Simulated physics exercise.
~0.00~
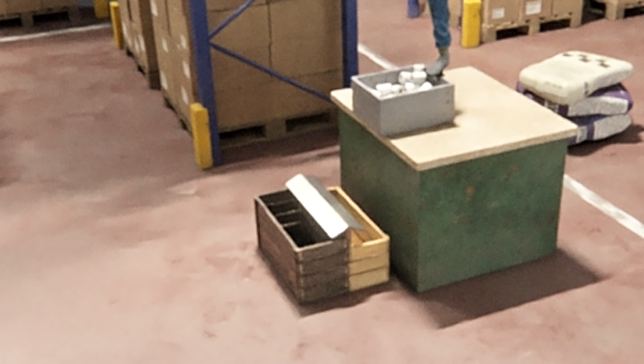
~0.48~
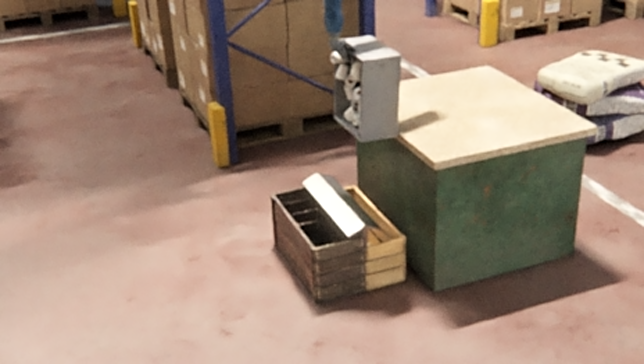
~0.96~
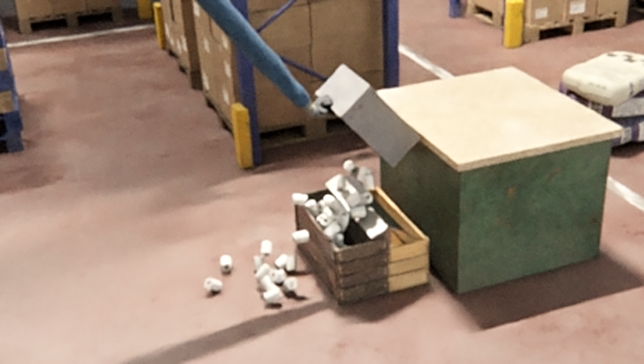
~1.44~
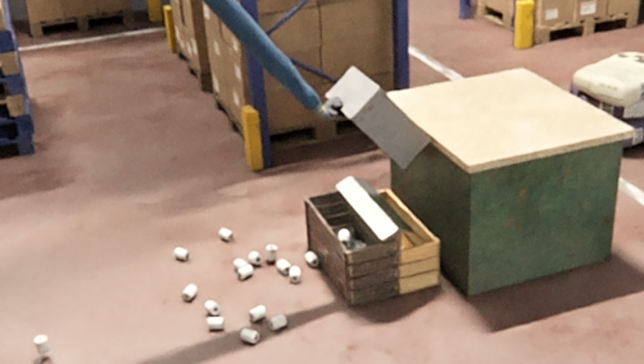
A grey crate full of loose white rolls sits at the front edge of a wood-topped green bench in a warehouse, gripped by a blue arm. The arm tips it over the edge above a wooden bin and a black box standing side by side on the floor, a pale roof-shaped splitter over their shared wall. As the crate turns past upright, the rolls pour out in a clump onto the splitter and the black box, and some scatter leftward across the floor. Finally the crate hangs tilted and emptied, with most rolls in the black box and the rest strewn beyond it.
